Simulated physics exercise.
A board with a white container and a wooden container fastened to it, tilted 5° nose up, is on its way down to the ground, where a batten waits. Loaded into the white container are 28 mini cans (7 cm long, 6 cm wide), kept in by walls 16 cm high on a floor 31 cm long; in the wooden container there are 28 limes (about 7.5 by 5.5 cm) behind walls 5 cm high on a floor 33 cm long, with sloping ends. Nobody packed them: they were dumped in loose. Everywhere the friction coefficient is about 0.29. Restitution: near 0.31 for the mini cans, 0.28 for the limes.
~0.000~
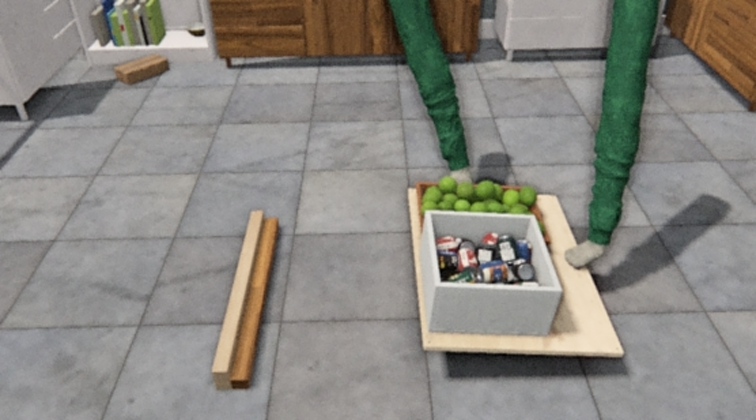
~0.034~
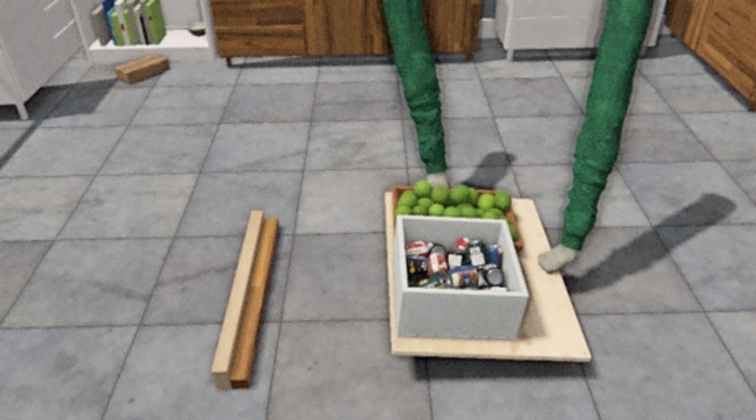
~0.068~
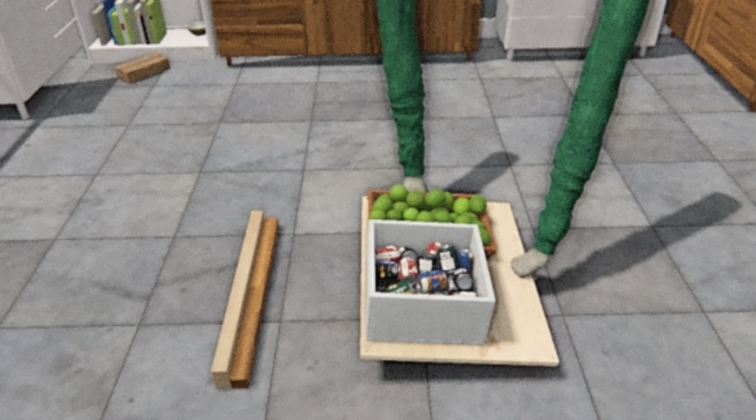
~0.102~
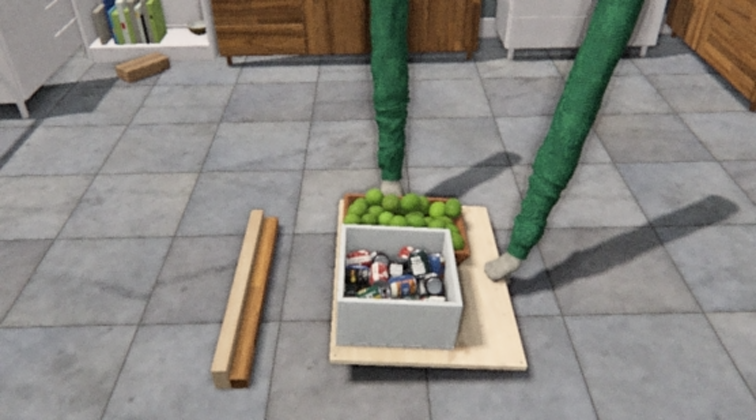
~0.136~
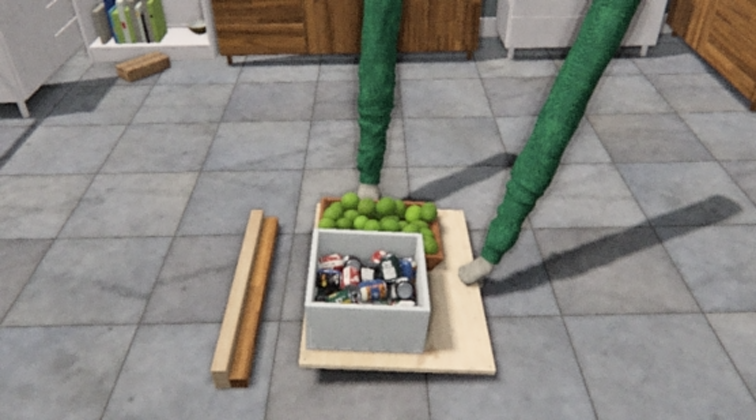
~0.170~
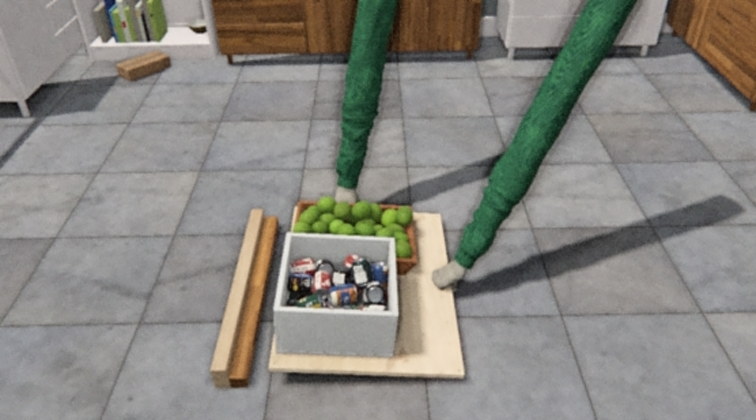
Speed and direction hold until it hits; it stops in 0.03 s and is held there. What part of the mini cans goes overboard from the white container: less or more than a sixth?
The share that escapes is smaller than one in six.
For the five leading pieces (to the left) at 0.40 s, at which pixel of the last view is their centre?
Somewhere near pixel (235, 225) of the last view.
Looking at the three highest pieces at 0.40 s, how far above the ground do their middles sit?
Mean height: Some 26 cm.
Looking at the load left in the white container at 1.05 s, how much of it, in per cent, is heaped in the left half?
Share in that half: About 40 %.
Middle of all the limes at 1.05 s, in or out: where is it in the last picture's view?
In the last picture they centre on about (290, 237).
After 0.20 s, the board stops.
After 0.28 s, the white container has all 28 and the wooden container is down by 2 of 28.
After 0.40 s, the white container is down by 1 of 28 and the wooden container is down by 7 of 28.
After 0.62 s, the white container is down by 1 of 28 and the wooden container is down by 9 of 28.
Final count (at 1.05 s), the white container is down by 1 of 28 and the wooden container is down by 9 of 28. Asked share, 1 of 28, 4 per cent.
